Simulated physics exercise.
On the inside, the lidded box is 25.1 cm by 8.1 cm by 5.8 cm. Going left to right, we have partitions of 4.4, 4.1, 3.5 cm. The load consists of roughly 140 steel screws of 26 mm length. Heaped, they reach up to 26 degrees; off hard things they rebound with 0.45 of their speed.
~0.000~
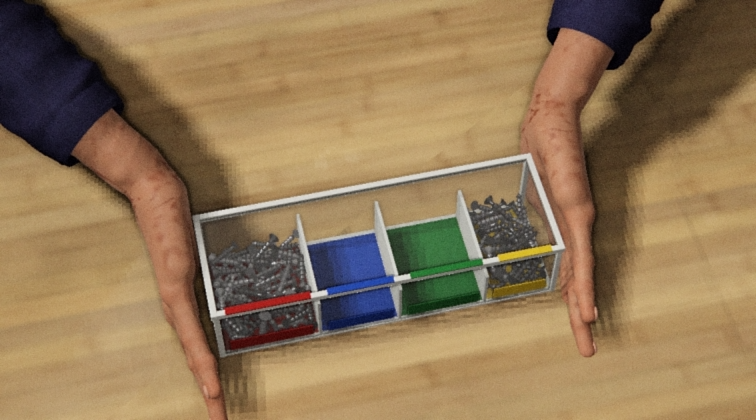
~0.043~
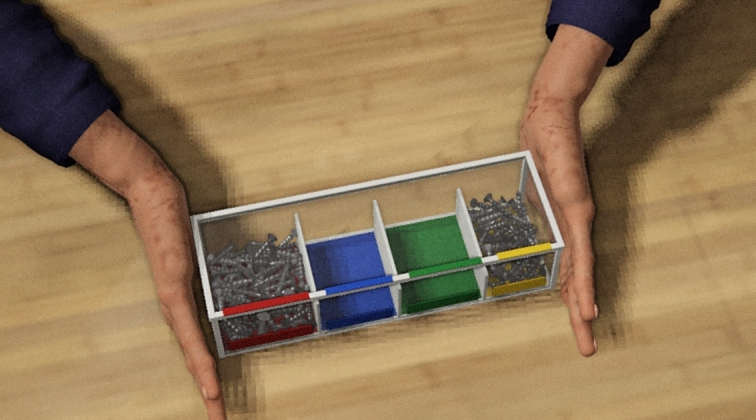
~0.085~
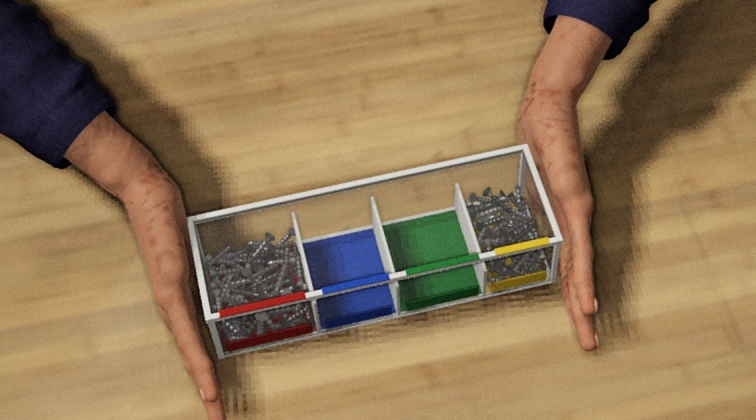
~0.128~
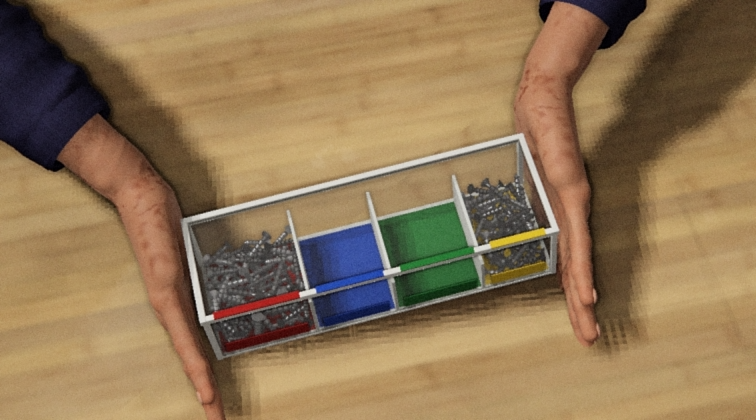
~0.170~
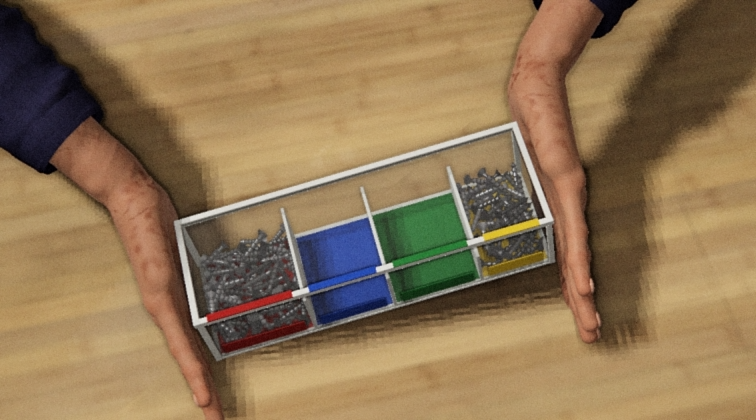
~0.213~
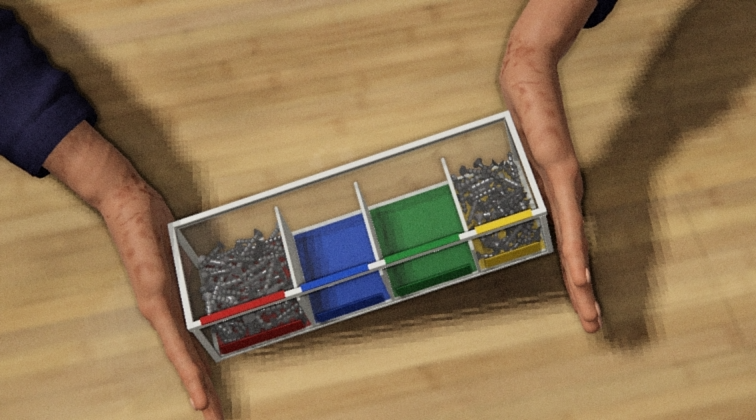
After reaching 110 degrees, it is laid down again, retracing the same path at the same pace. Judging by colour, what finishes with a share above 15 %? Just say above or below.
In order: Red compartment: Qualifies, blue compartment: Does not qualify, green compartment: Does not qualify, yellow compartment: Does not qualify.
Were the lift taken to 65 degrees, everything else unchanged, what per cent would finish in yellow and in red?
Then yellow would get 35 per cent and red 60 per cent.
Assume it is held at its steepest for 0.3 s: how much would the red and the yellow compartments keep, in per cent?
Result - red: 95 %; yellow: 0 %.
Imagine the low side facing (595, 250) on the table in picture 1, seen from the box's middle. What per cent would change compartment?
Near 15 percent, give or take.
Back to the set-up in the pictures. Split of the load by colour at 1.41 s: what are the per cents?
Red 65, blue 0, green 10, yellow 25.
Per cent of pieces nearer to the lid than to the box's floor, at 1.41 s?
Close to 50 in a hundred.
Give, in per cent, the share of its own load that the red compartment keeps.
It works out to near 100 percent.
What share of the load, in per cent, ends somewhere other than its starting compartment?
About 35 per cent.
Then, at 1.41 s, tilt 110 degrees; red 65 %, green 10 %, yellow 25 %.
After 2.20 s, tilt 51 degrees; red 90 %, blue 10 %.
Then, at 3.01 s, tilt 0 degrees; red 90 %, blue 10 %.
In the end, at 3.3 s, red 90 %, blue 10 %, green 0 %, yellow 0 %.
